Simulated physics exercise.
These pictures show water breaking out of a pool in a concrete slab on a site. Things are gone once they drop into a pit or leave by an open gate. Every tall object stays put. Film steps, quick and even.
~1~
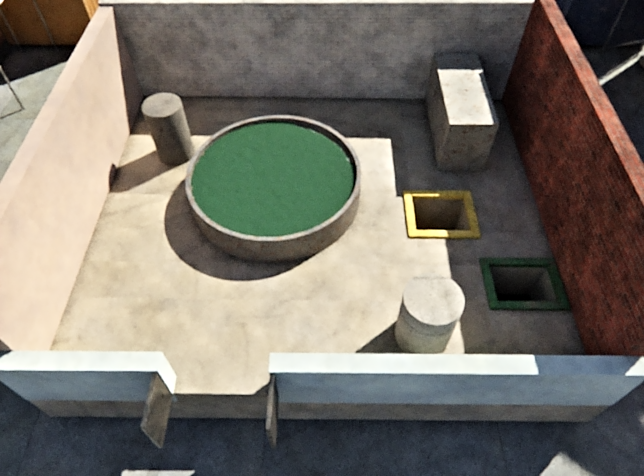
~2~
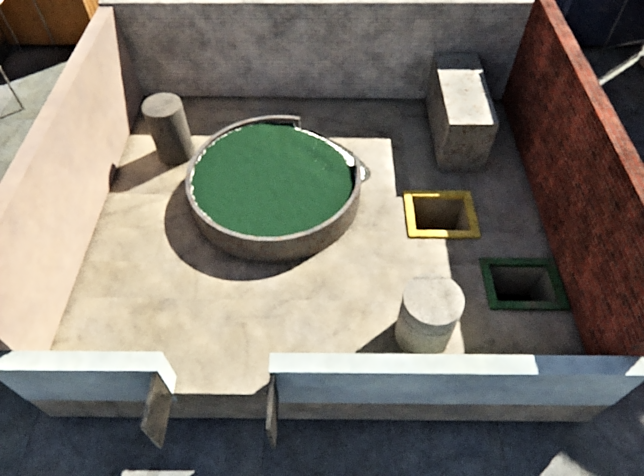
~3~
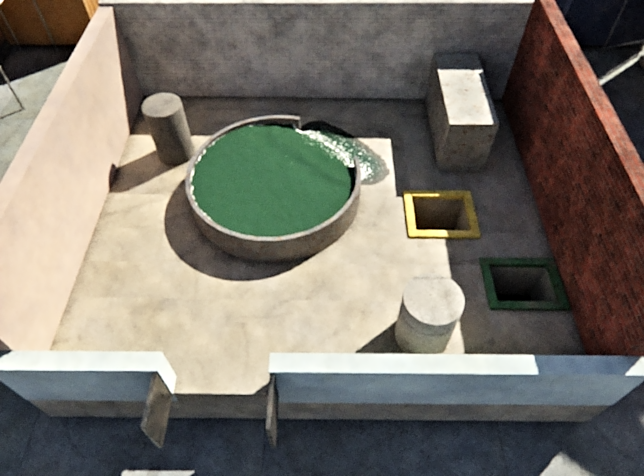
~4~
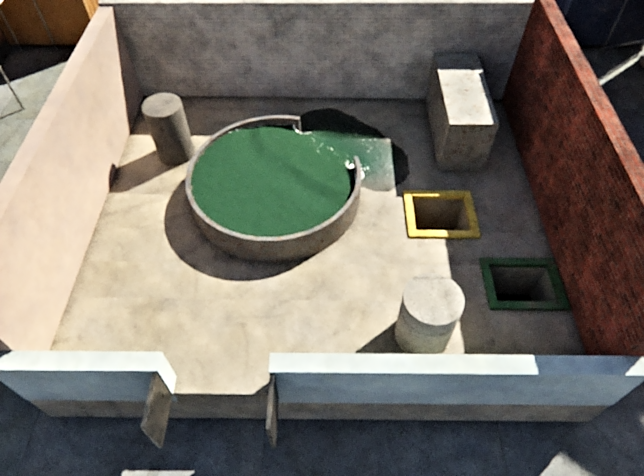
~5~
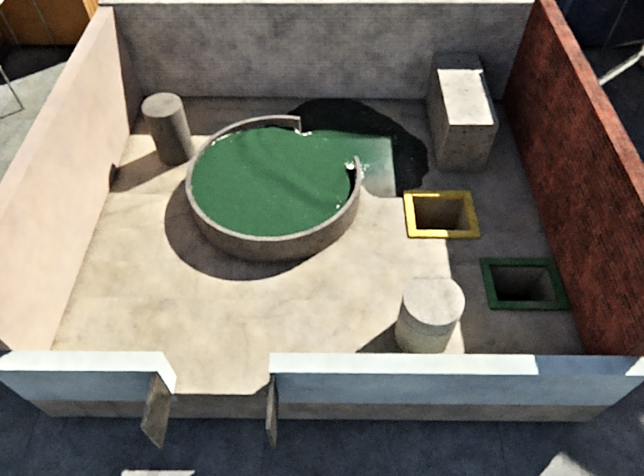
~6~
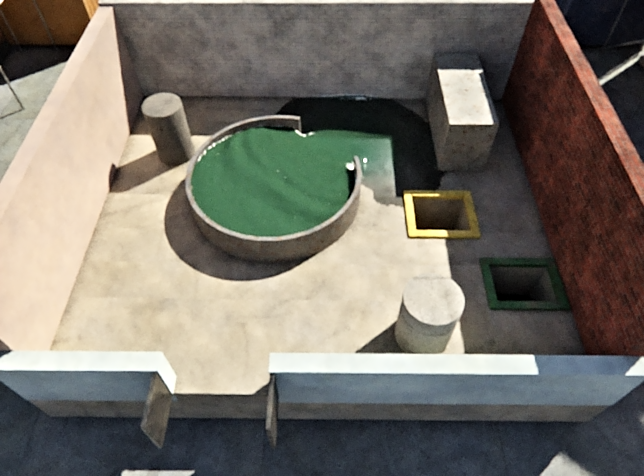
Green water sits still in a round concrete tank inside a walled yard, then breaks through a gap on the tank's far right side. It pours out in a pale, foamy burst and spreads across the slab as a dark sheet, reaching the block by the back wall and the yellow-rimmed pit's edge.
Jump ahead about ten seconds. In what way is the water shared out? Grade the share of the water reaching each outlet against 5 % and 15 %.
By my reckoning the gate stays under 5 %, the green pit stays under 5 %, the yellow pit goes over 15 %.
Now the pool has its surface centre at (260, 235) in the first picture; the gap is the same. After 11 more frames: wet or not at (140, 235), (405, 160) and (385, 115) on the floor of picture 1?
Spot 1 unwetted, spot 2 wetted, and spot 3 wetted.
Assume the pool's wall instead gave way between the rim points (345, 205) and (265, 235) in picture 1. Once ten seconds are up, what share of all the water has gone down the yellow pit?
About 0 percent ends up in the yellow pit, by my reckoning.
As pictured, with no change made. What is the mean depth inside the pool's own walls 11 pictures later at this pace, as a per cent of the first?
That would be roughly 62 per cent.
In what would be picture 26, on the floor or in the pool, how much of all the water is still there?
About 96 %.
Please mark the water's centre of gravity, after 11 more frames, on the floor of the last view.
At about (318, 169).
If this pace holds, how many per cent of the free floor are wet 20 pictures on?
Around 35 in a hundred.
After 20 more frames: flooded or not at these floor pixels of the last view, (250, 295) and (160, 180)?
First spot spared; second spot spared.
A moment on, water covers 15 % of the floor; the gate 0 %, the green pit 0 %, the yellow pit 0 %.
Next, water covers 20 % of the floor; the gate 0 %, the green pit 0 %, the yellow pit 0 %.
Then, water covers 35 % of the floor; the gate 0 %, the green pit 0 %, the yellow pit 4 %.
Later, water covers 60 % of the floor; the gate 0 %, the green pit 0 %, the yellow pit 13 %.
In the end, water covers 95 % of the floor; the gate 1 %, the green pit 0 %, the yellow pit 18 %.
